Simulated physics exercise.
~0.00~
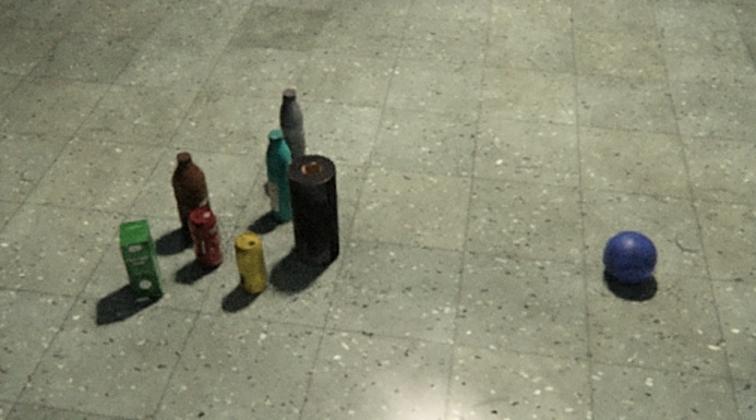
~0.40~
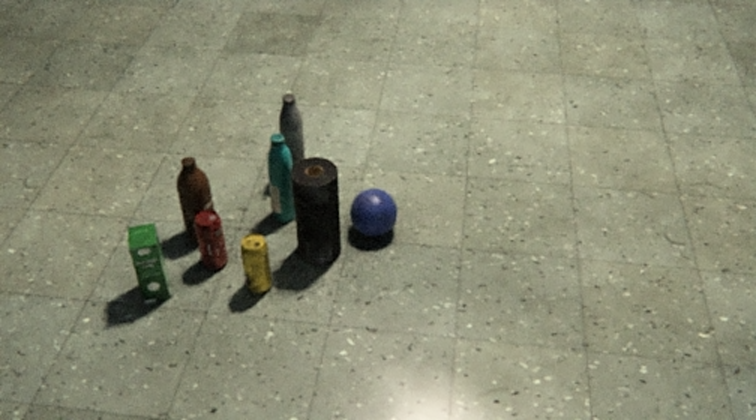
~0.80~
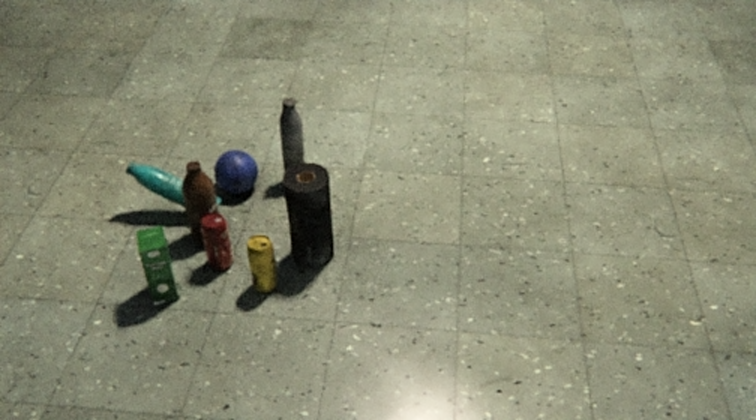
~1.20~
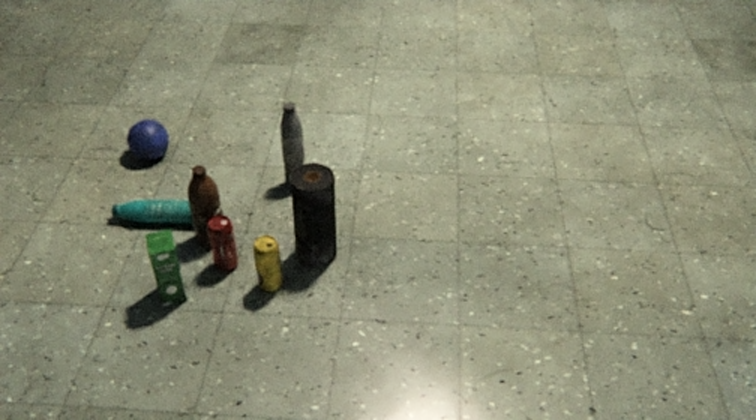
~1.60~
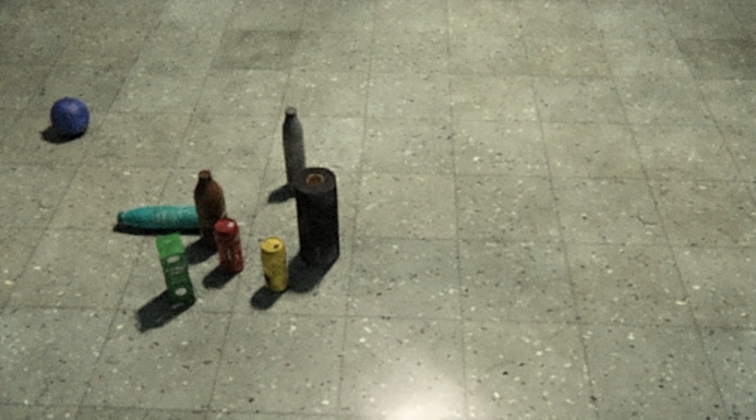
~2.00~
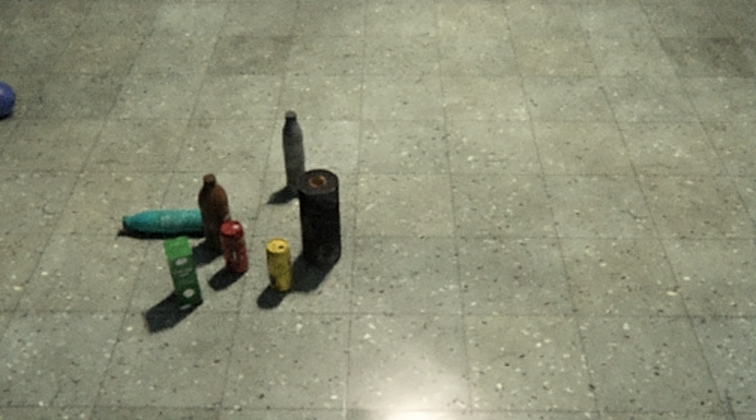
A blue ball rolled in from the right across a tiled floor, passed behind the black roll and knocked the turquoise bottle onto its side, then rolled away to the left, leaving the grey bottle and the other things standing.
